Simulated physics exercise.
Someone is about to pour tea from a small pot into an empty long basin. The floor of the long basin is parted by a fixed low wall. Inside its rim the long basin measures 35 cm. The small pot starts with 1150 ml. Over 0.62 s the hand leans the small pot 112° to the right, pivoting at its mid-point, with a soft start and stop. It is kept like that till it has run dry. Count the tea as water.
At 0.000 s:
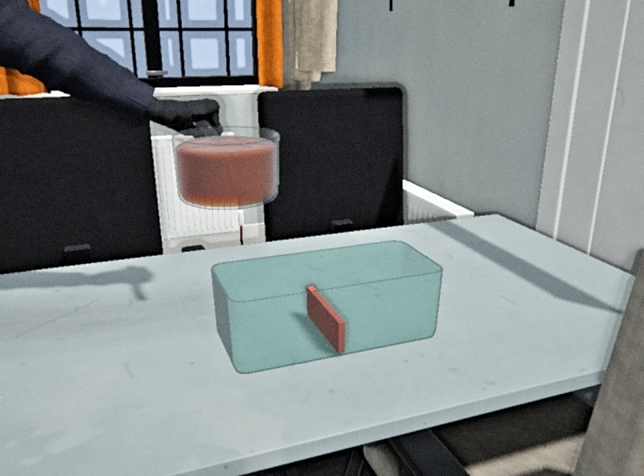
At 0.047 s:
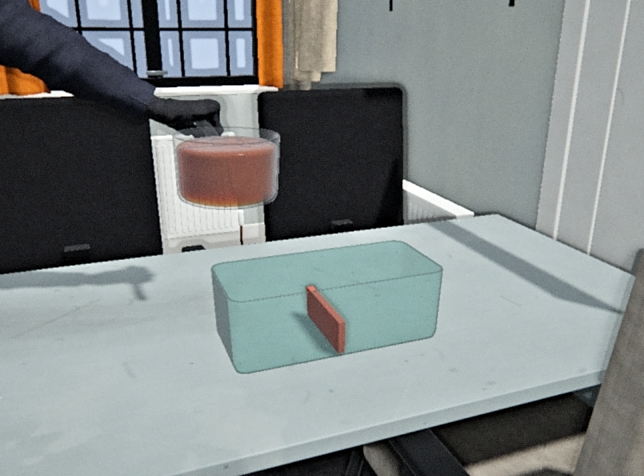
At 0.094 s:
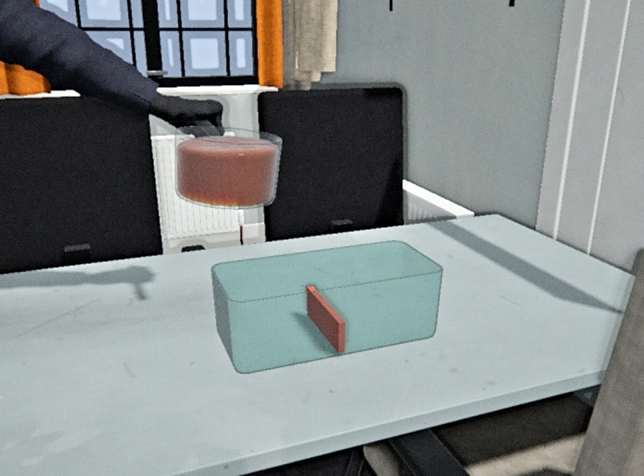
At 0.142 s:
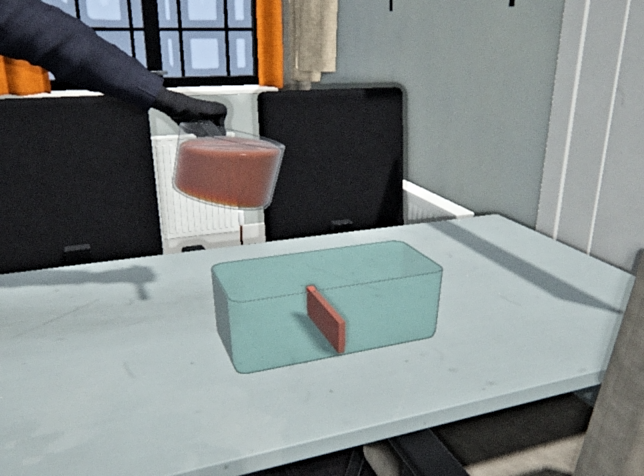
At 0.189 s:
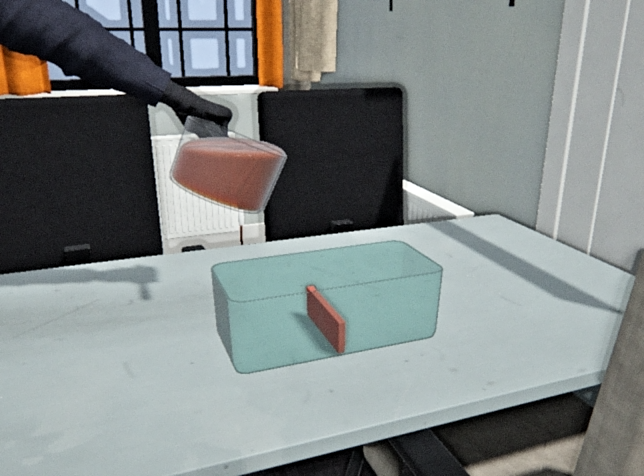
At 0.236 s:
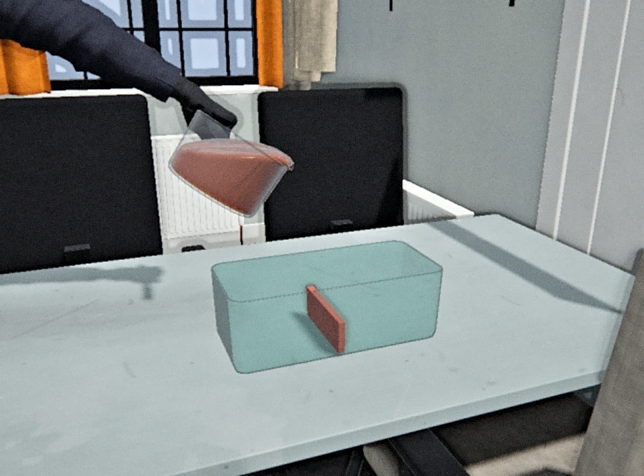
A small clear pot of reddish-brown tea, held by a gloved hand above a table, stays nearly level at first, then leans steadily to the right over a long, pale teal basin with a red wall inside.
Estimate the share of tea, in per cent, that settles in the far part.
About 36 per cent.
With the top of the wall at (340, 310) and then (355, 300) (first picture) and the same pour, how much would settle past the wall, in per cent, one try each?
First 20, then 5 per cent.
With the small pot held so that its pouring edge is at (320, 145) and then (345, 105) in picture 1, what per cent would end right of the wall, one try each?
In turn about 85 and 80 per cent.
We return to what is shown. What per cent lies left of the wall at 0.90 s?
Near 52 in a hundred.
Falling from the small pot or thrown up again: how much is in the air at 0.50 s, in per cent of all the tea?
About 48 per cent.
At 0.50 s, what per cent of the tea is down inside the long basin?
Some 24 per cent.
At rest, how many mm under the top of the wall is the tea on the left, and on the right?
Some 26 mm on the left and 38 mm on the right.
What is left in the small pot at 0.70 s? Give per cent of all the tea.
Near 5 in a hundred.
By 0.50 s the tilt is 102° and 30 per cent is still to pour, 6 is left of the wall and 17 right of it.
By 0.70 s the tilt is 112° and 5 per cent is still to pour, 51 is left of the wall and 35 right of it.
By 0.90 s the tilt is 112° and 0 per cent is still to pour, 53 is left of the wall and 35 right of it.
By 1.12 s the tilt is 112° and 0 per cent is still to pour, 60 is left of the wall and 36 right of it.
At rest 60 per cent lies left of the wall, 36 right of it and 4 outside.
